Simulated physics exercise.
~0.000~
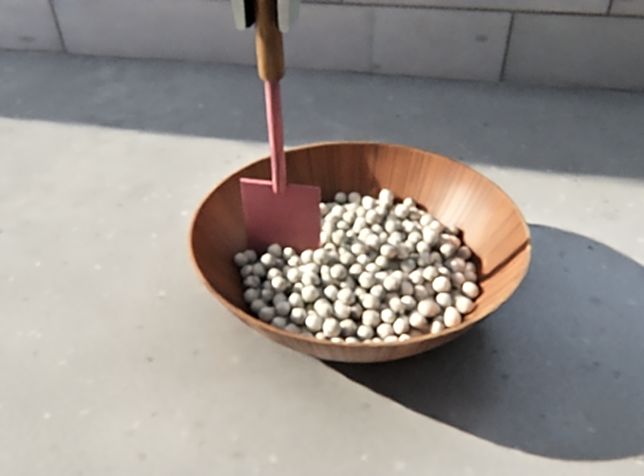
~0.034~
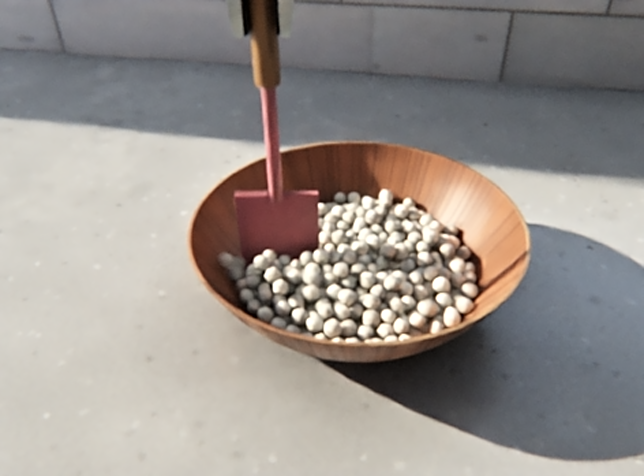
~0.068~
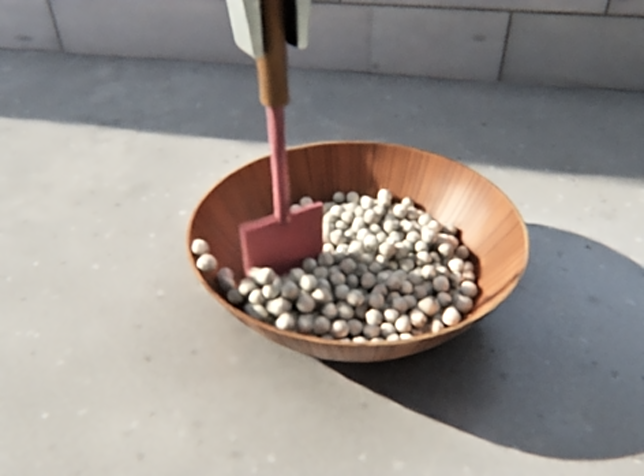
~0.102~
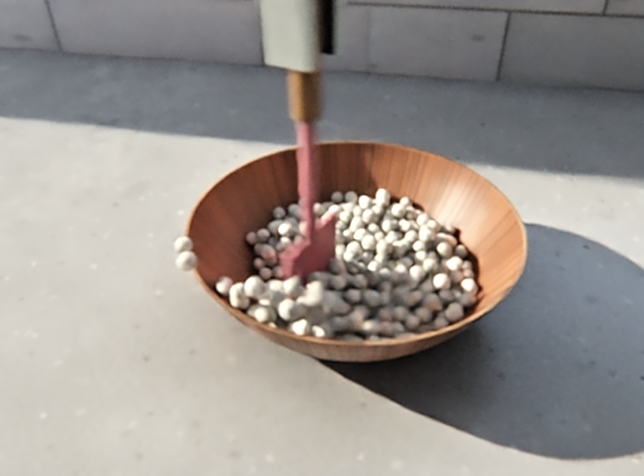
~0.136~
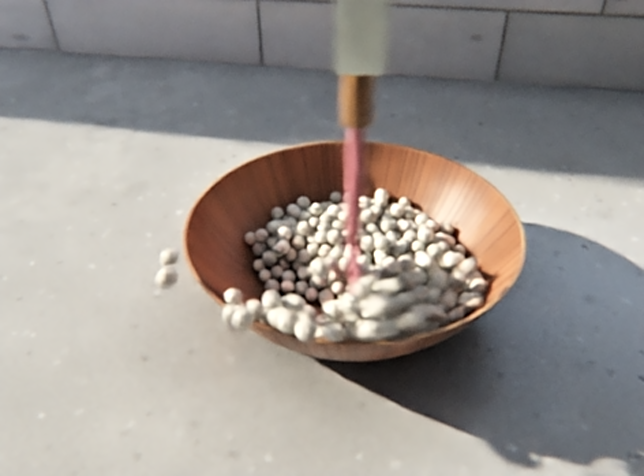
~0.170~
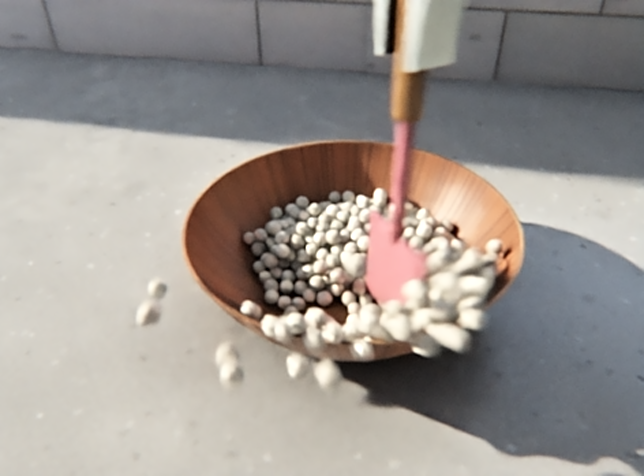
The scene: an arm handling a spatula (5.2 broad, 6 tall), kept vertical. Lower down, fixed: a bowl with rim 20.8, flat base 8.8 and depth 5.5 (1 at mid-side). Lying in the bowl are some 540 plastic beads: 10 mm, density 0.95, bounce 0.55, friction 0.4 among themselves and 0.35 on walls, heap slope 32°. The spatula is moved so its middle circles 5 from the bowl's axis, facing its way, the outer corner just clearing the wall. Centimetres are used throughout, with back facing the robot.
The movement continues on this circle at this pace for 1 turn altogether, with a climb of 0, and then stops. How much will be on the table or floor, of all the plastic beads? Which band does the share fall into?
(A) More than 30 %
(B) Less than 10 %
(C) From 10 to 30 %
(A) More than 30 %.
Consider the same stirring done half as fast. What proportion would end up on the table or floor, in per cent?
Estimated share: About 10 per cent.
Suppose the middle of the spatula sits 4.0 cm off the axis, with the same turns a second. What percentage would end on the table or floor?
That would give close to 25 per cent.
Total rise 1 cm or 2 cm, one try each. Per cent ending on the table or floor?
Near 30 in a hundred, then near 20 in a hundred.
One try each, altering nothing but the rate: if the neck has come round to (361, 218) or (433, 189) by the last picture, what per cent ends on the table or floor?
It comes to roughly 25 per cent and then 50 per cent.
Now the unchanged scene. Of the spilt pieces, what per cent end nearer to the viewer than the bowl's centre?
Around 40 percent of it.
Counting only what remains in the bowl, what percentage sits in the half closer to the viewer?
Around 65 percent of it.
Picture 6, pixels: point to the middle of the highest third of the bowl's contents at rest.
About (284, 300).
After 0.27 s, 215° round, highest piece 10 above the table; 474 in the bowl, 15 on the table or floor, 49 in flight or on the tool.
After 0.37 s, 300° round, highest piece 10 above the table; 413 in the bowl, 65 on the table or floor, 60 in flight or on the tool.
After 0.62 s, 0° round, highest piece 5 above the table; 338 in the bowl, 200 on the table or floor.
After 1.32 s, 0° round, highest piece 4 above the table; 338 in the bowl, 200 on the table or floor.
At rest, 338 in the bowl, 200 on the table or floor. That is 37 % on the table or floor.
